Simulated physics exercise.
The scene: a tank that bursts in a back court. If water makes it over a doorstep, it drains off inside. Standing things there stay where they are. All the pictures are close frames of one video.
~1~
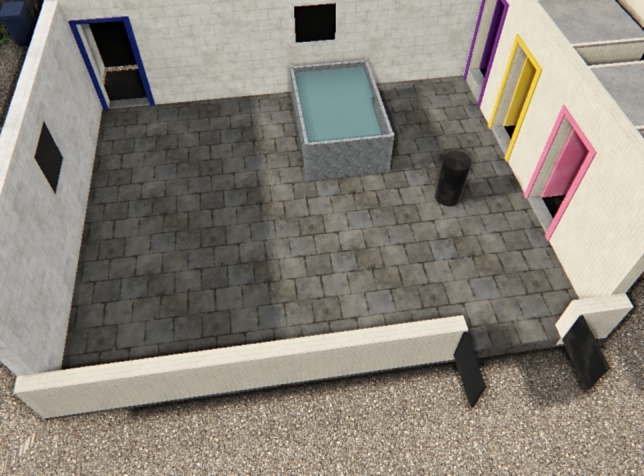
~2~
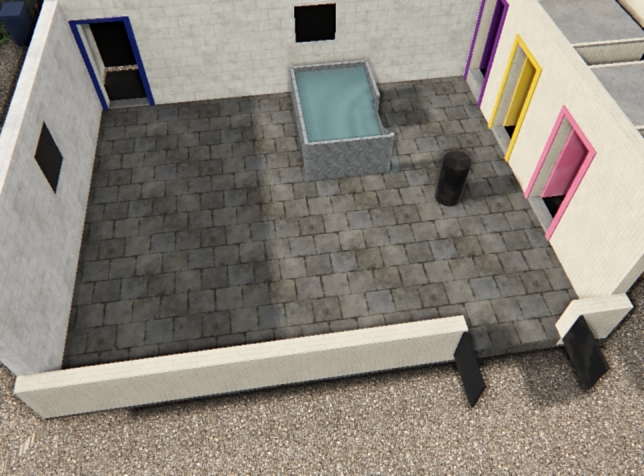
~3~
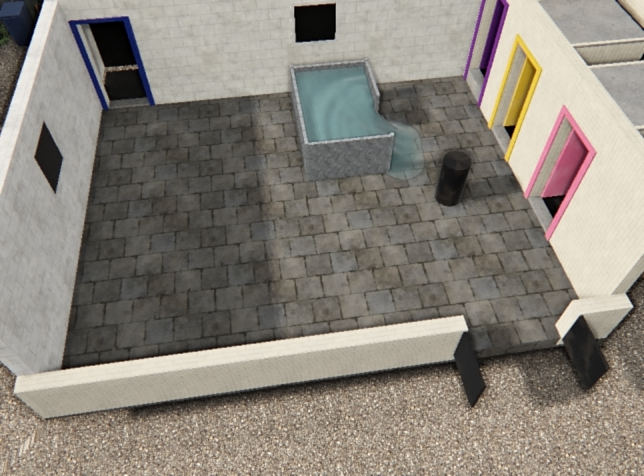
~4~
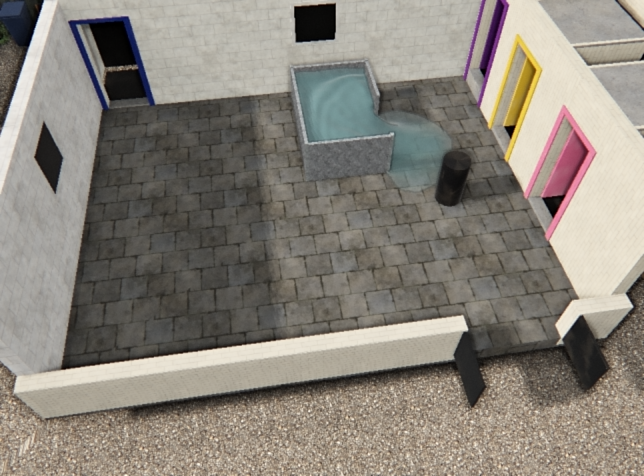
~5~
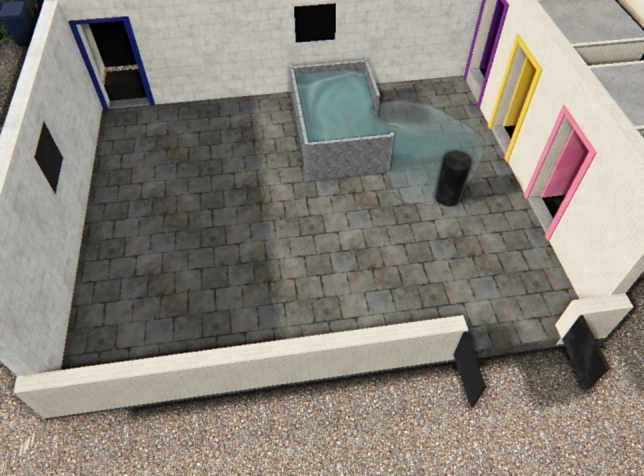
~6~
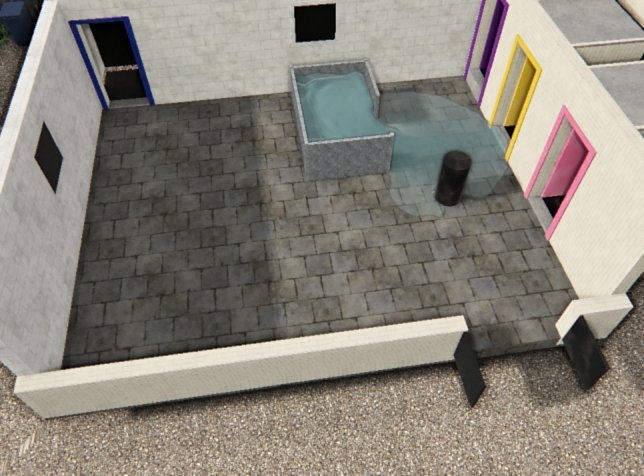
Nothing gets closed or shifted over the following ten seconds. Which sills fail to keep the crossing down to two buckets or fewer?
The yellow door fails to; the purple door keeps it down; the blue door keeps it down; the pink door fails to.
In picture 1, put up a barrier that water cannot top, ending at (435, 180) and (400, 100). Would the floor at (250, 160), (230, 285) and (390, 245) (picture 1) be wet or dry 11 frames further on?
Taking the points in order, they are high and dry, high and dry and inundated.
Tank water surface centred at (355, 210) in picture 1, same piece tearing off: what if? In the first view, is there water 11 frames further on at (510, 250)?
That spot is reached by the flood.
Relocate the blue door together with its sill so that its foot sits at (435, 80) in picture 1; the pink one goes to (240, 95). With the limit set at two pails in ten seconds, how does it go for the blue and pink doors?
Door by door: Blue is swamped, pink is spared.
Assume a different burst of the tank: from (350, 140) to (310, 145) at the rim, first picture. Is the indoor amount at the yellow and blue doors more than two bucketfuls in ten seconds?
Note - yellow door: Short of the mark, blue door: Past the mark.
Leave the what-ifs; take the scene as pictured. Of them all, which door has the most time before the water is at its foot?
Answer - the one in blue.
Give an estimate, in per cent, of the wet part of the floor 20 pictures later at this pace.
I'd put it at roughly 30 per cent.
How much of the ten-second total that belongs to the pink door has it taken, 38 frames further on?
It should be near 90 percent of the ten-second total.
A moment on, water covers 15 % of the floor; the yellow door far over two buckets in, the purple door wet at the sill, nothing in, the blue door not reached, the pink door under two buckets in.
Next, water covers 25 % of the floor; the yellow door far over two buckets in, the purple door wet at the sill, nothing in, the blue door not reached, the pink door over two buckets in.
Then, water covers 30 % of the floor; the yellow door far over two buckets in, the purple door wet at the sill, nothing in, the blue door not reached, the pink door over two buckets in.
Later, water covers 45 % of the floor; the yellow door far over two buckets in, the purple door wet at the sill, nothing in, the blue door wet at the sill, nothing in, the pink door far over two buckets in.
In the end, water covers 70 % of the floor; the yellow door far over two buckets in, the purple door wet at the sill, nothing in, the blue door under two buckets in, the pink door far over two buckets in.
